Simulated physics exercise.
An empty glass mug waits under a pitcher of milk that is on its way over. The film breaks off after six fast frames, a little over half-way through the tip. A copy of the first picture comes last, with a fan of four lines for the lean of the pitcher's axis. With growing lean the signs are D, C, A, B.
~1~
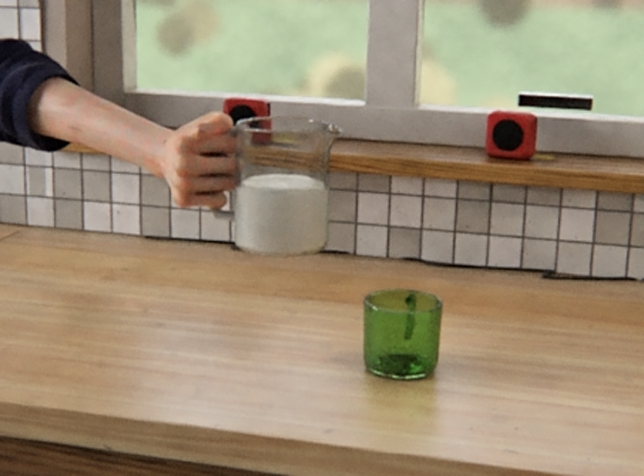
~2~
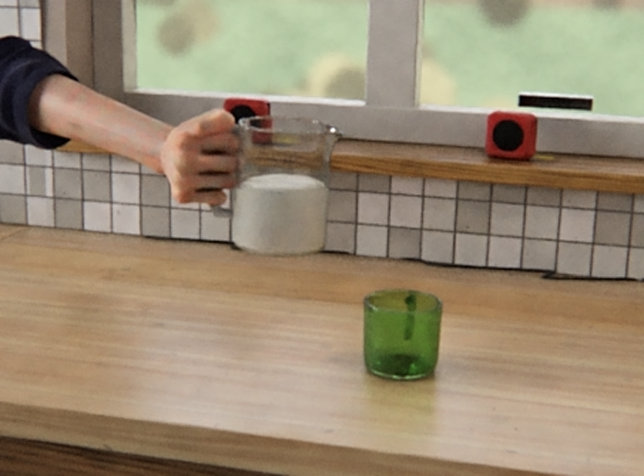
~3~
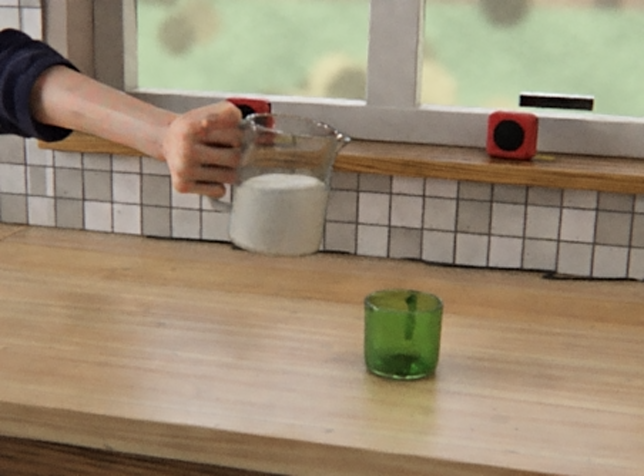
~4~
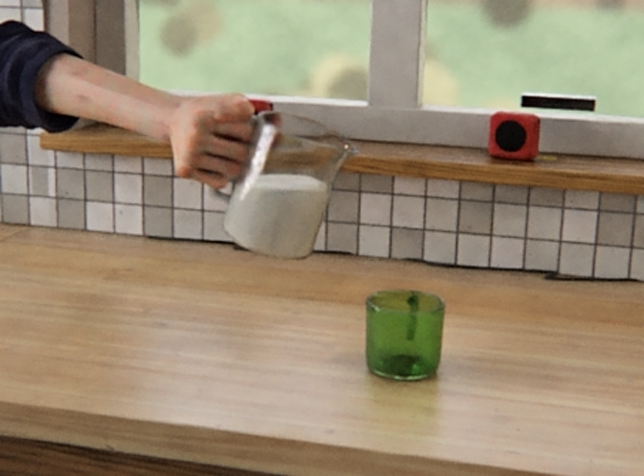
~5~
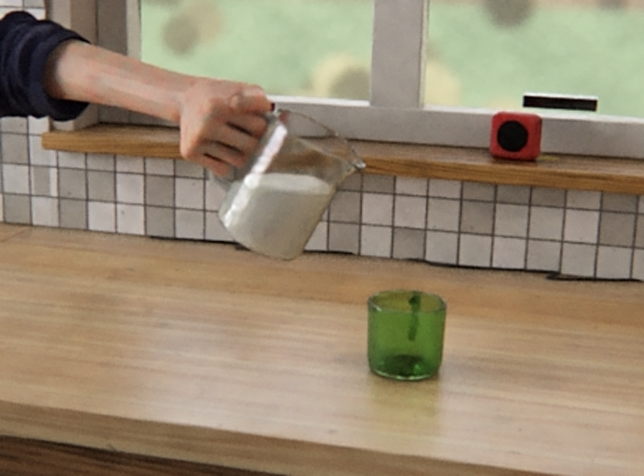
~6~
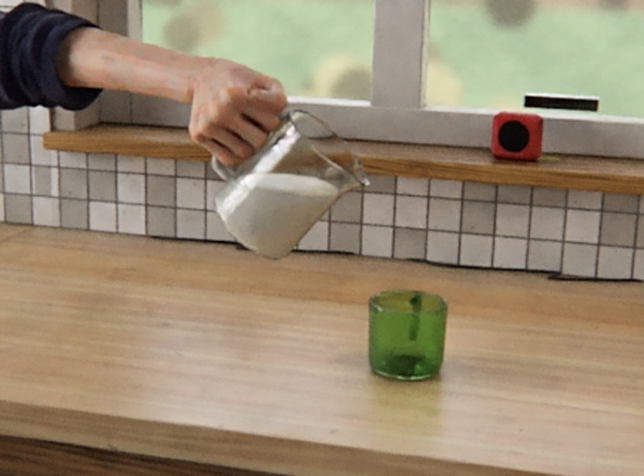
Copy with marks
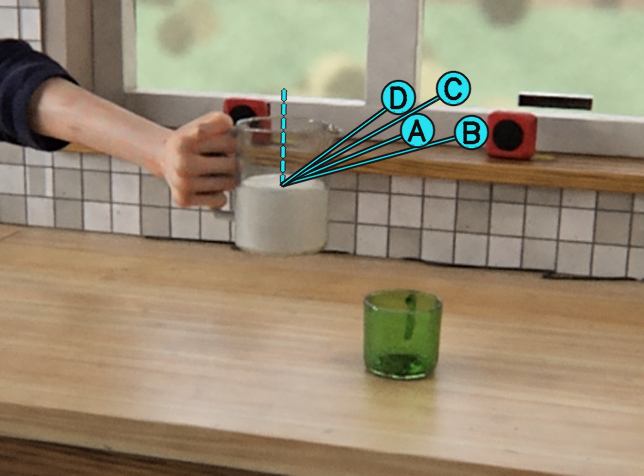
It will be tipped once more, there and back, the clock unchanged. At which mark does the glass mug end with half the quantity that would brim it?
Use mark B.
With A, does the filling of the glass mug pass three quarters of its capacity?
No, less.
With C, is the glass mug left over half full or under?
Under half.
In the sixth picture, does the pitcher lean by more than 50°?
No.
In cyan, A at (401, 136); B at (455, 137); C at (439, 97); D at (385, 108).
With A, the glass mug ends with about 27 % of what it can hold.
With B, the glass mug ends with about 47 % of what it can hold.
With C, the glass mug ends with about 11 % of what it can hold.
With D, the glass mug ends with about 2 % of what it can hold.
